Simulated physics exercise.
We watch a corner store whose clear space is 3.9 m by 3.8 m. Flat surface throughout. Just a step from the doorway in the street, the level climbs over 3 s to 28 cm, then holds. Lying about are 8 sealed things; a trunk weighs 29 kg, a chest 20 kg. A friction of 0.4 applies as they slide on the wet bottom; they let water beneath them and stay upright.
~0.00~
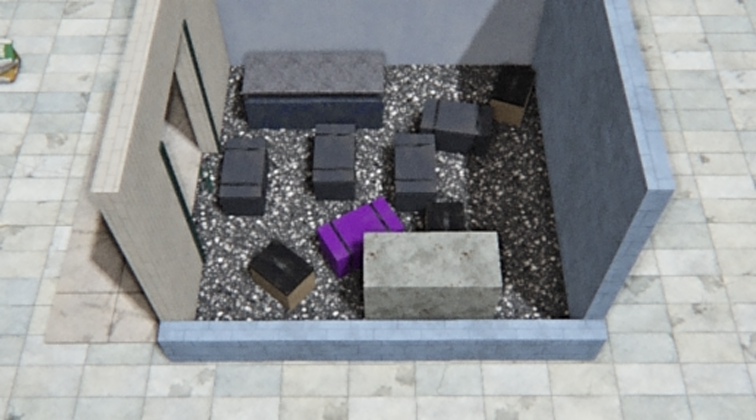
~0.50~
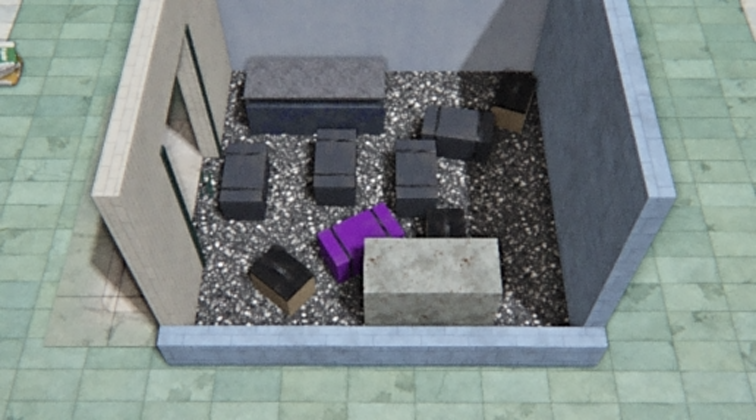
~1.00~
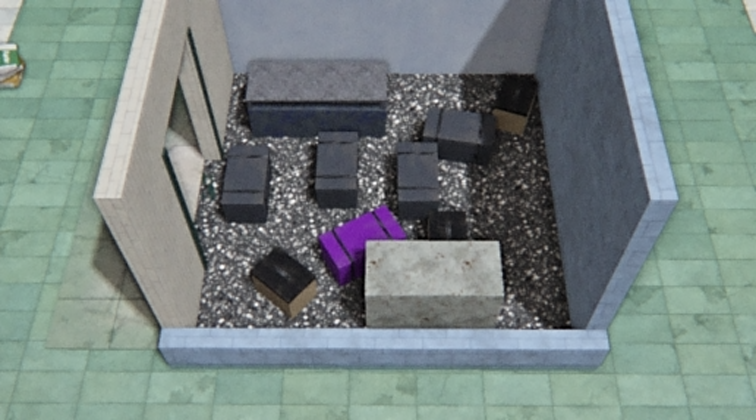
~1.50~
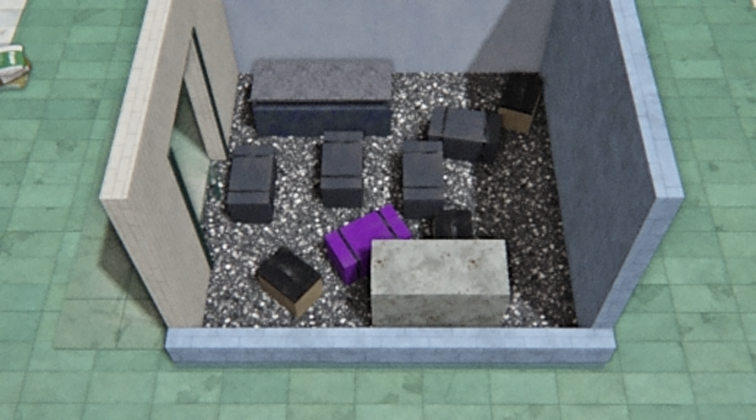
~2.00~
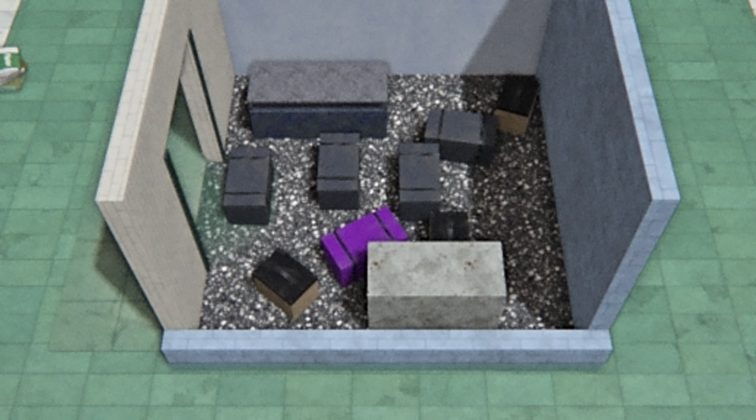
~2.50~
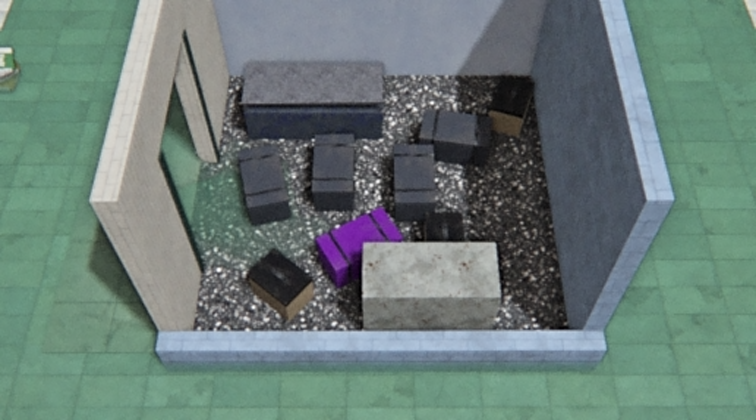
A small roofless room full of dark boxes and a purple trunk sat still while green water spread over the paving outside, then seeped in through the left doorway, and one dark box shifted slightly.
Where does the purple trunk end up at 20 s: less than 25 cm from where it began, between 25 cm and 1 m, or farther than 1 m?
Expect it to be pushed beyond a metre.
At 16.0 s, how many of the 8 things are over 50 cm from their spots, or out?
I get 7.
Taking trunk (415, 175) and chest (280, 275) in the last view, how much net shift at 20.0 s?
First 100 cm, then 200 cm.
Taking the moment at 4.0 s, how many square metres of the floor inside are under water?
I'd estimate close to 6.0 m2.
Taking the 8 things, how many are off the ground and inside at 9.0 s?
Then: 8.
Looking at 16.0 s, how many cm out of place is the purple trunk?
Displacement near 150 cm.
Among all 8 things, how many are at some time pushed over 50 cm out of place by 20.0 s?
Total: 8.
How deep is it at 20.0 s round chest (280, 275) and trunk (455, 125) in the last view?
Depth approx. 29 cm / 29 cm.
After 4.0 s the purple trunk is near (378, 240), 0.2 m from its start, aground; 2 afloat.
After 9.0 s the purple trunk is near (526, 246), 1.7 m from its start, afloat; 8 afloat.
After 16.0 s the purple trunk is near (528, 246), 1.7 m from its start, afloat; 8 afloat.
After 20.0 s the purple trunk is near (520, 248), 1.6 m from its start, afloat; 8 afloat.
